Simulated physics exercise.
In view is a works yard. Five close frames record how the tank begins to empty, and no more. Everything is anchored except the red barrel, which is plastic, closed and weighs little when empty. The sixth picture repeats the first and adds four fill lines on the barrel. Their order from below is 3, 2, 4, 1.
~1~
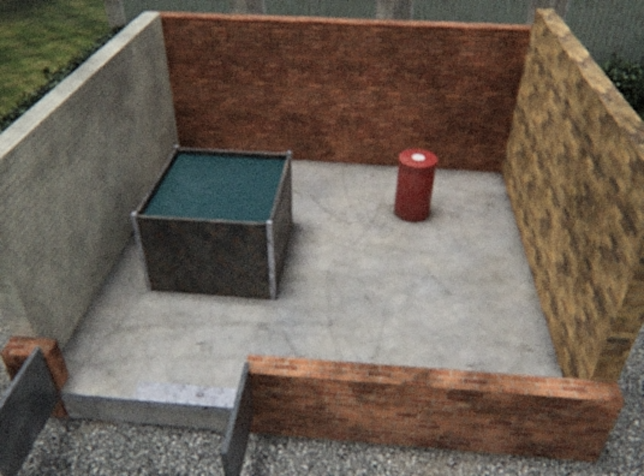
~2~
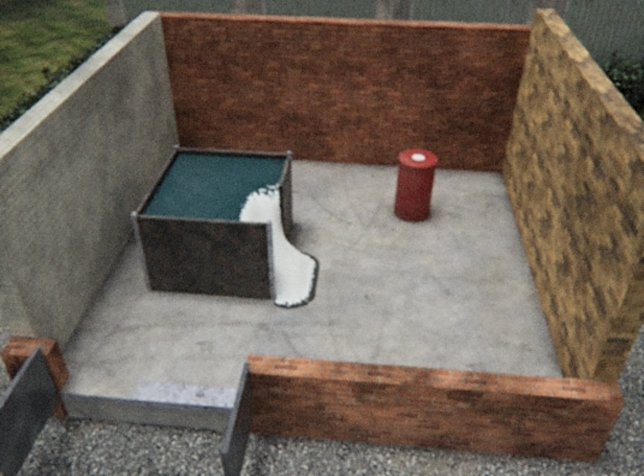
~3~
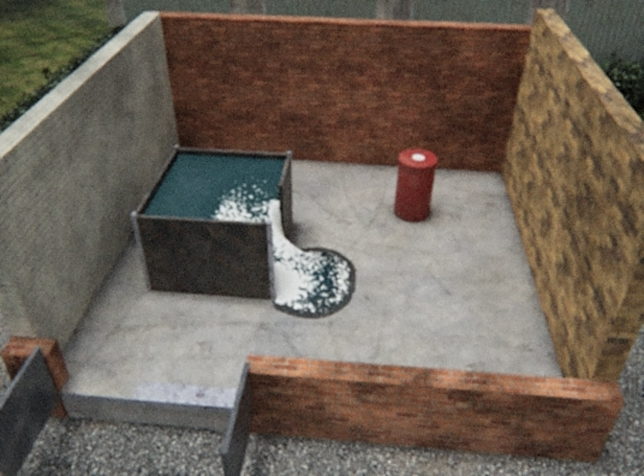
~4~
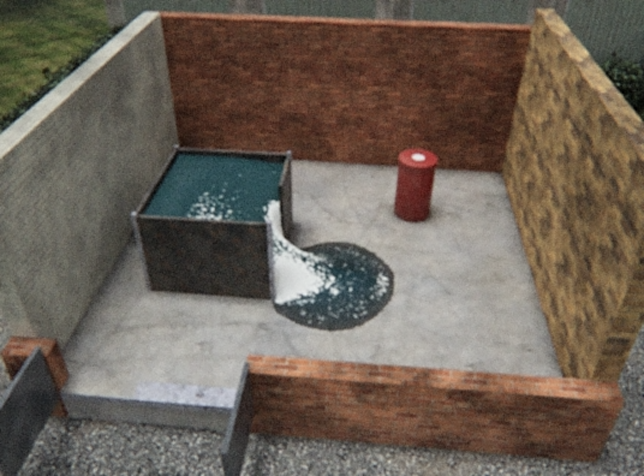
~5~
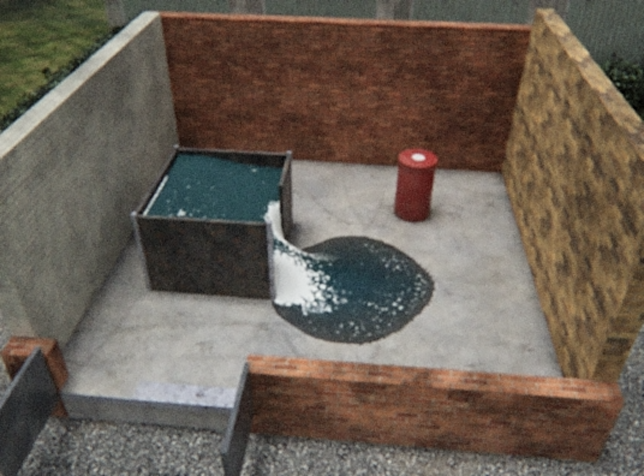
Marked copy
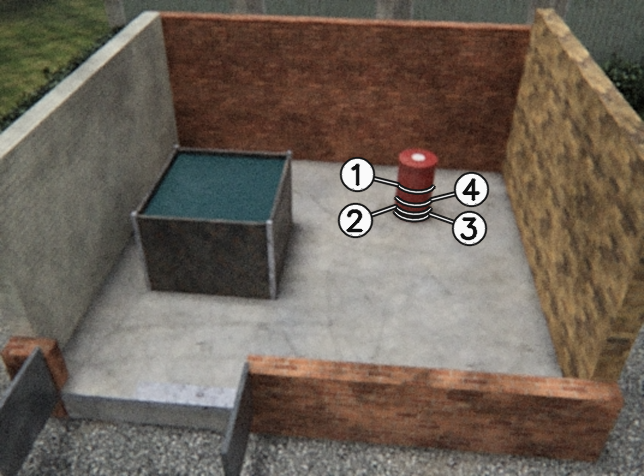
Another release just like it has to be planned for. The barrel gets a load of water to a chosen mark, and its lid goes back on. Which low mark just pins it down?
It is 2.
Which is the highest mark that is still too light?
3.
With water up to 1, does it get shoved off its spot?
No, not at all.
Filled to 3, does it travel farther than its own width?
Yes.
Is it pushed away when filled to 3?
Yes, that goes wrong.
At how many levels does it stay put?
Three of the four.
In white, 1 at (415, 192); 2 at (413, 214); 3 at (412, 219); 4 at (414, 205); from the bottom up 3, 2, 4, 1.
If 1 is chosen, it does not move.
If 2 is chosen, it does not move.
If 3 is chosen, it is pushed about twice its own width away.
If 4 is chosen, it does not move.
